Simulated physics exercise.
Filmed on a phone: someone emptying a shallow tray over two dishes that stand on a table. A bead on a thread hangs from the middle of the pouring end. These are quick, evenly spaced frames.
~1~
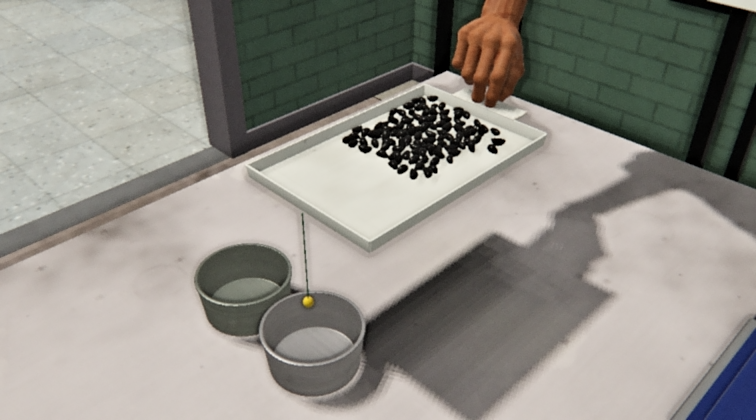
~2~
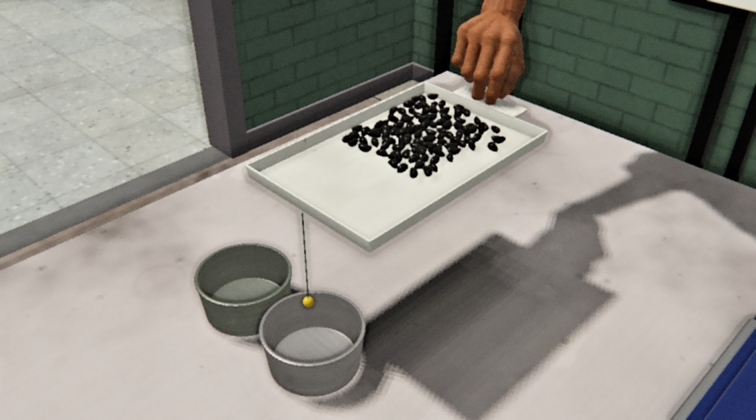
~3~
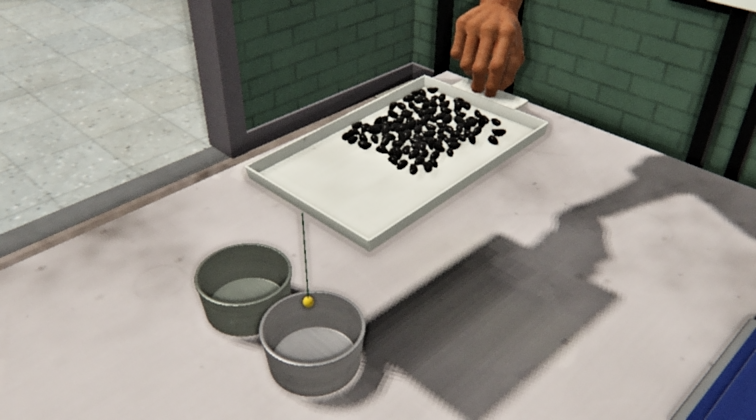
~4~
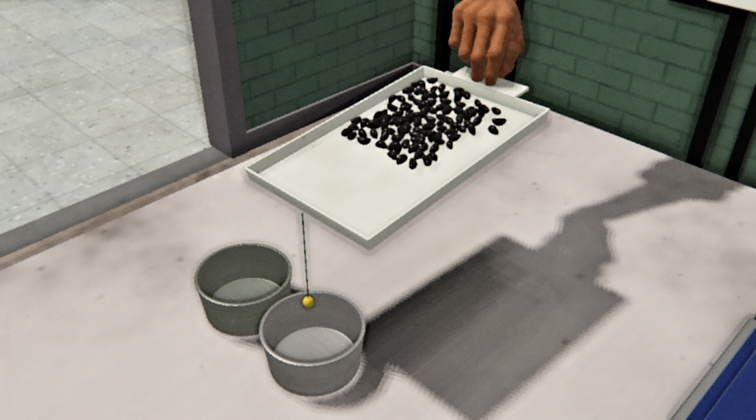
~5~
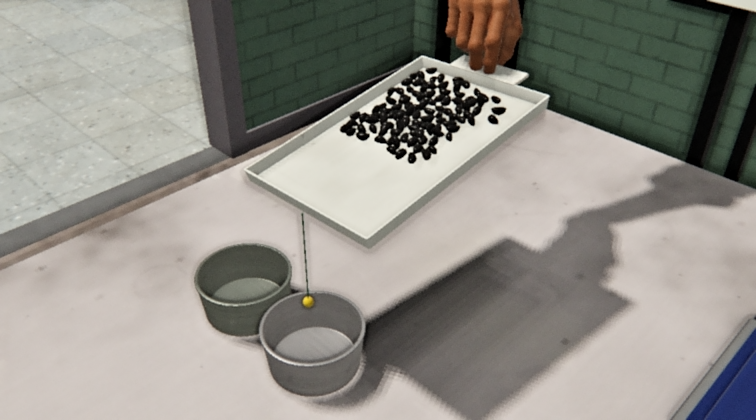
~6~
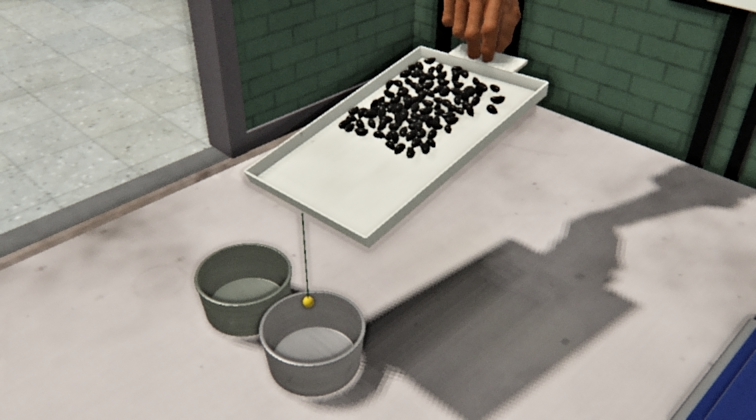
A hand gradually raising the far end of a shallow white tray of black beans above two round dishes on a table.
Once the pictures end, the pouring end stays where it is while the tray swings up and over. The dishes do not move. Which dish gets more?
The left one ends fuller.
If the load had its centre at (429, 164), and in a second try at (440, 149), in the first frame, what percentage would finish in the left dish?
About 30 and 50 per cent.
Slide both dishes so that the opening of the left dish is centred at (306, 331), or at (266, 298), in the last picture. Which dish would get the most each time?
First left, then left.
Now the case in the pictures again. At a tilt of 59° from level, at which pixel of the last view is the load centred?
Roughly at (296, 156).
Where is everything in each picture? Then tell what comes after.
The first frame shows corners of the pouring end (248, 165) and (370, 239), level; middle of the load (418, 137), black beans; left dish (207, 309); right dish (274, 367); bead on its thread (308, 302).
The second frame shows corners of the pouring end (248, 165) and (370, 239), level; middle of the load (418, 135).
The third frame shows corners of the pouring end (248, 166) and (369, 238), tipped barely, lowest at the left corner; middle of the load (416, 123).
The fourth frame shows corners of the pouring end (247, 167) and (368, 237), tipped a little, lowest at the left corner; middle of the load (415, 116).
The fifth frame shows corners of the pouring end (247, 169) and (367, 236), tipped a little, lowest at the left corner; middle of the load (414, 109).
The sixth frame shows corners of the pouring end (247, 171) and (366, 235), tipped a little, lowest at the left corner; middle of the load (415, 109); left dish (207, 309); right dish (274, 367).
Just after the last frame, tray tipped steeply; almost all on the tray; just a few in the air.
A moment on, tray tipped right over; the larger part on the tray; just a few in the left dish; about a tenth outside both; roughly a quarter in the air.
Further on, tray tipped past a quarter turn; about a tenth in the right dish; roughly half in the left dish; roughly a quarter outside both.
When it is over, tray tipped past a quarter turn; about a tenth in the right dish; roughly half in the left dish; roughly a quarter outside both.
